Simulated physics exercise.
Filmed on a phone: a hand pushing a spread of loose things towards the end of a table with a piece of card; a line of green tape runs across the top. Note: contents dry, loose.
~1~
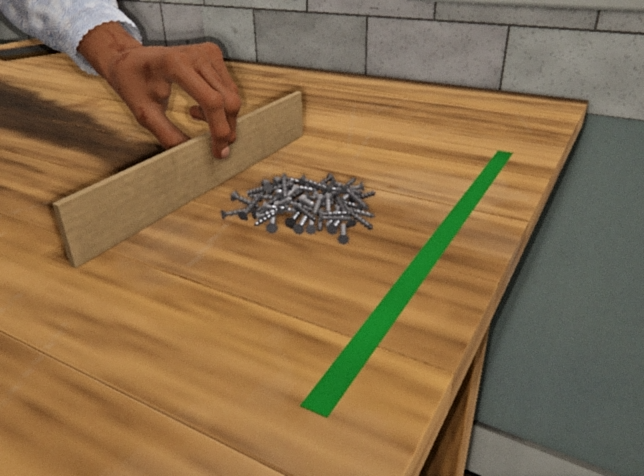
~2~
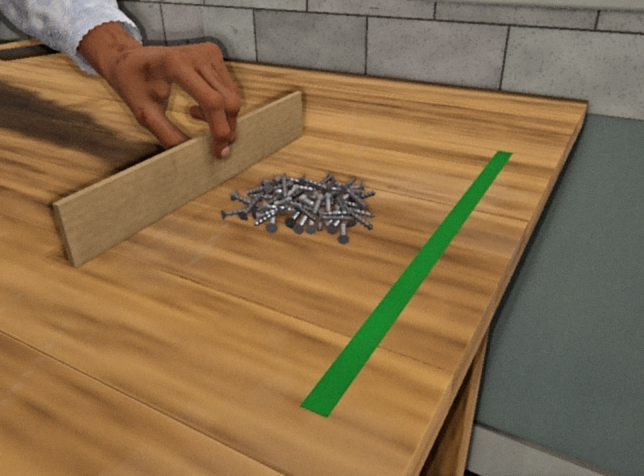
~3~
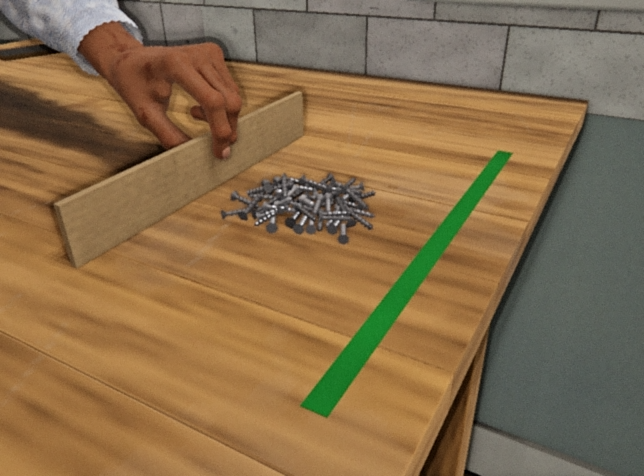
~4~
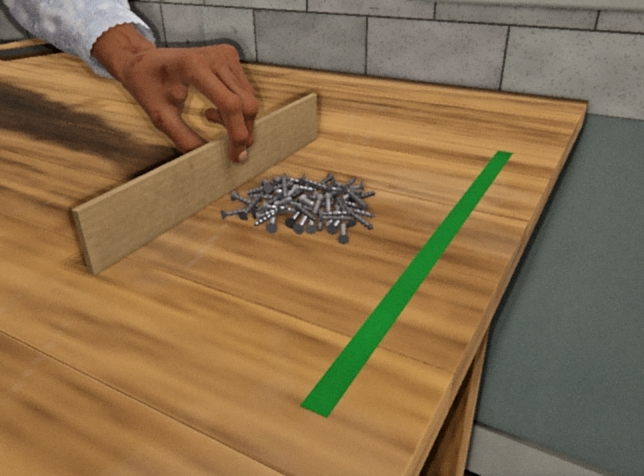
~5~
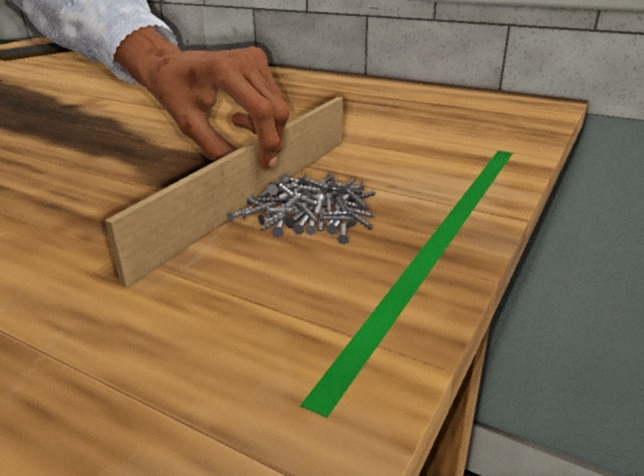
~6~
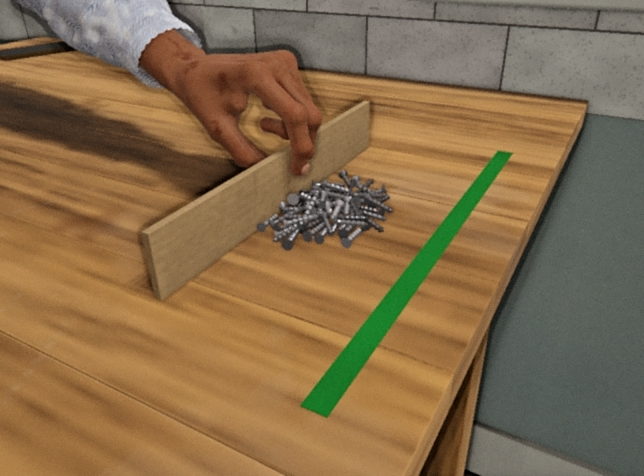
A small heap of grey steel screws sits on a wooden tabletop, seen from above at an angle by a still camera, with grey block wall behind. A hand in a pale sleeve holds an upright tan strip at left, and green tape runs near the right edge. The hand stays still, then slides the strip rightward into the heap, shifting the screws slightly right.
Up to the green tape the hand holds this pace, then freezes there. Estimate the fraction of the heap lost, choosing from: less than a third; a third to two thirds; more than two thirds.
Expected result: A middle part, one third to two thirds.
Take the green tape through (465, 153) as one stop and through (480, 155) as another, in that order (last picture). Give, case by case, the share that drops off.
Case one: Around 0 percent; case two: 20 percent.
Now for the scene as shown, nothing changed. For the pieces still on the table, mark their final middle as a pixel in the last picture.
Near pixel (480, 252).
Just after the last frame, piece of card still moving, near (370, 166); heap all on the table, its front near (429, 260).
A moment on, piece of card stopped at the green tape; heap roughly a quarter over the edge.
Further on, piece of card stopped at the green tape; heap roughly half over the edge.
When it is over, piece of card stopped at the green tape; heap roughly half over the edge.
